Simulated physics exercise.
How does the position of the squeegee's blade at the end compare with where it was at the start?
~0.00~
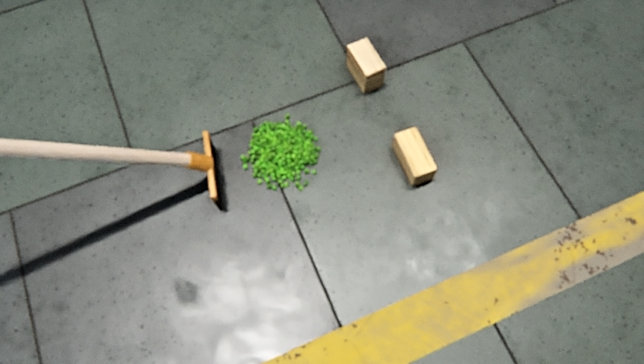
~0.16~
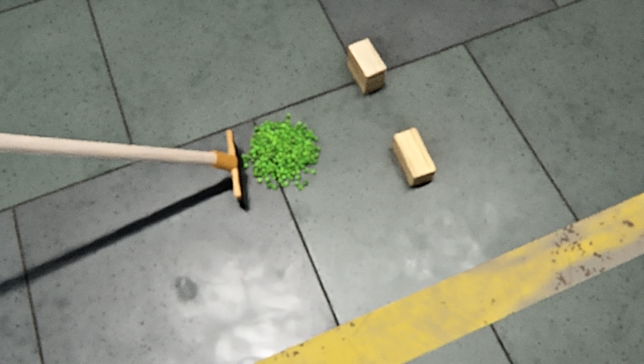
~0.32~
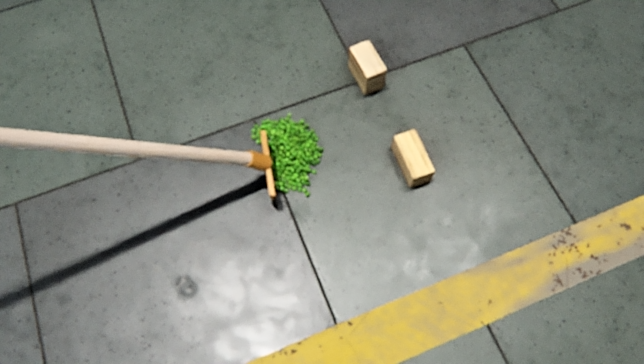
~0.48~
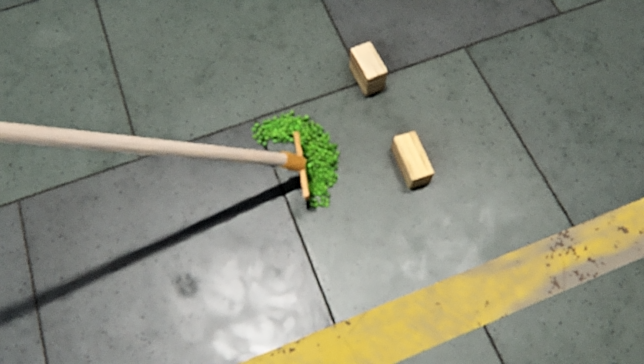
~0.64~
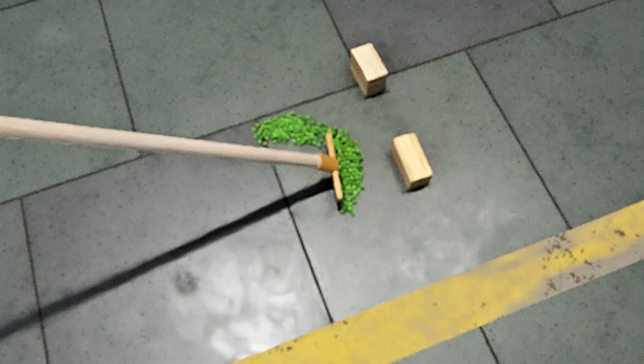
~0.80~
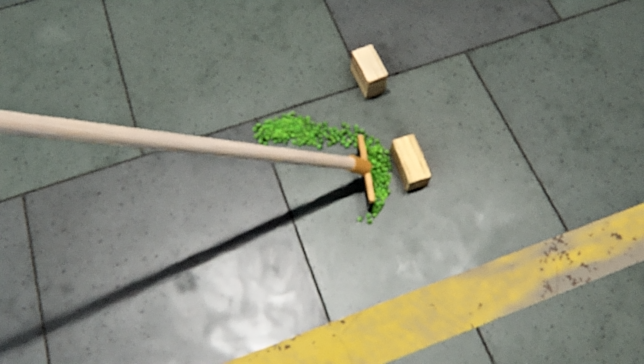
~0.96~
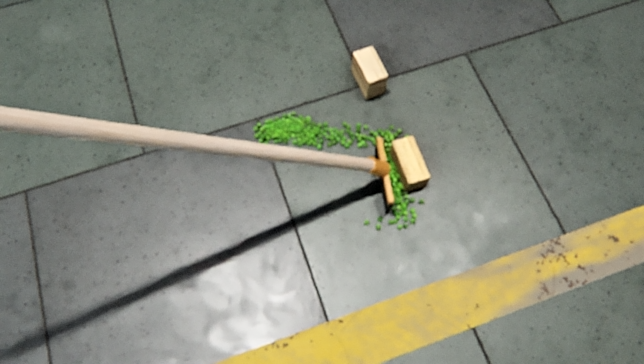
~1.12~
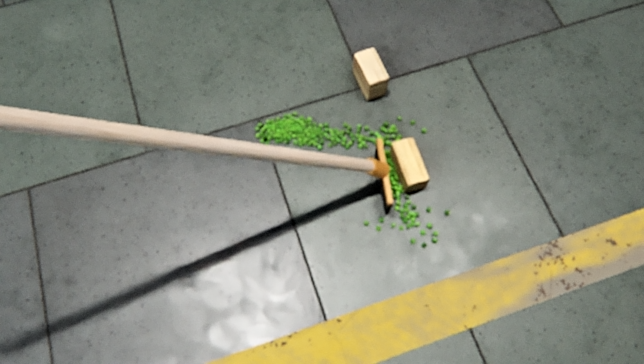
At the start the blade is to the left of the heap of peas, clear of it. By the end it has moved well to the right and rests close beside the nearer wooden block, with peas caught between them.
